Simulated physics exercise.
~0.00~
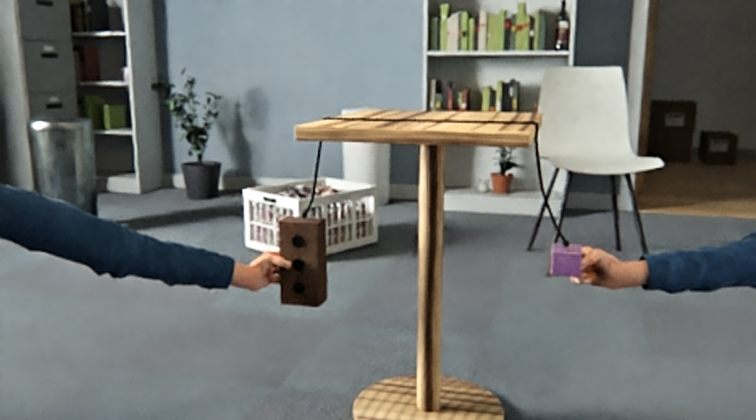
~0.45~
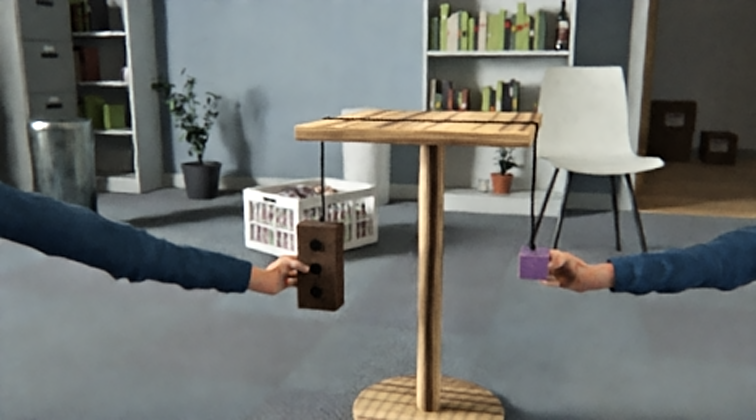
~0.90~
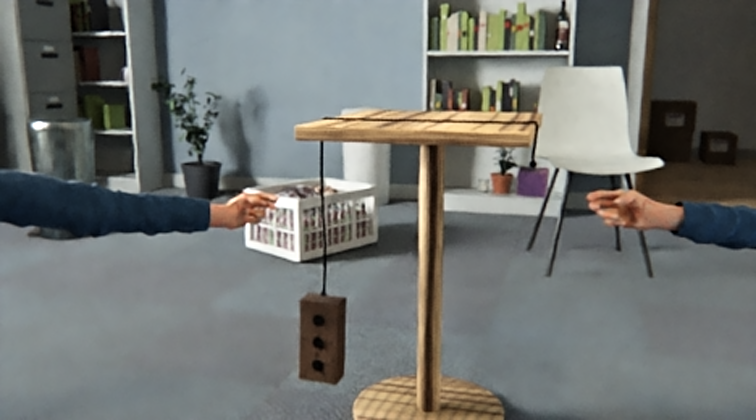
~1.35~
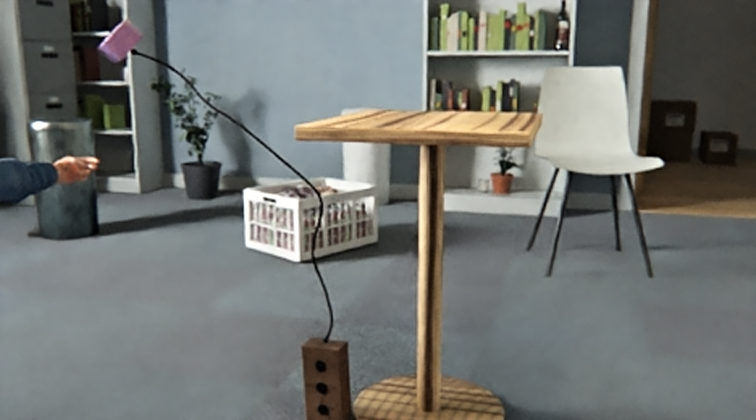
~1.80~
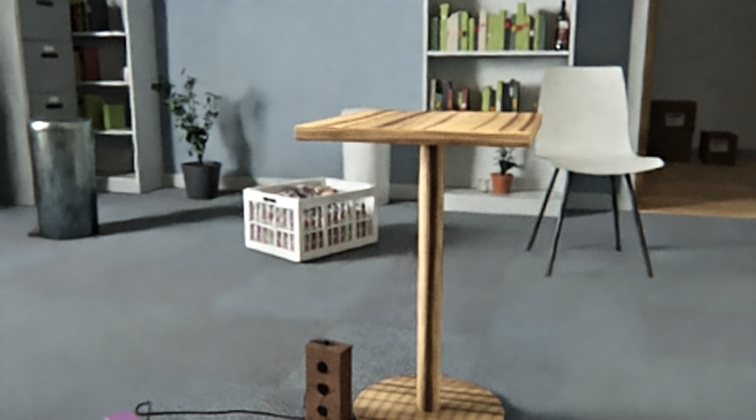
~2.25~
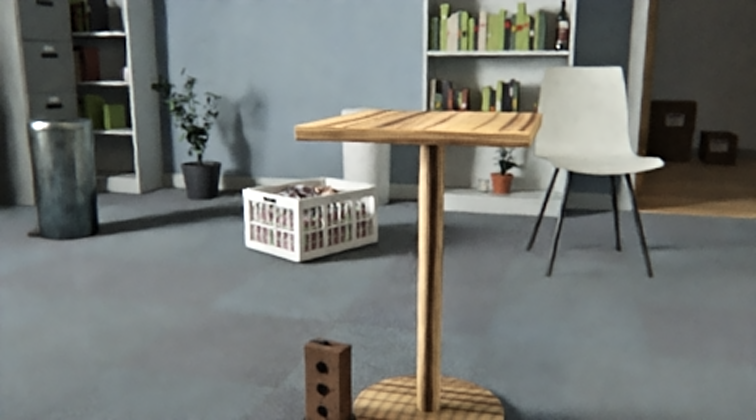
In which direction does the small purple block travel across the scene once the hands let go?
The purple block moves to the left, passing over the table and coming down on the floor on the left side.
The video shows two hands releasing a dark brick and a purple block hung on a shoelace across a side table. The brick drops to the floor, pulling the block up and over to the left, where it falls to the floor and passes out of view.
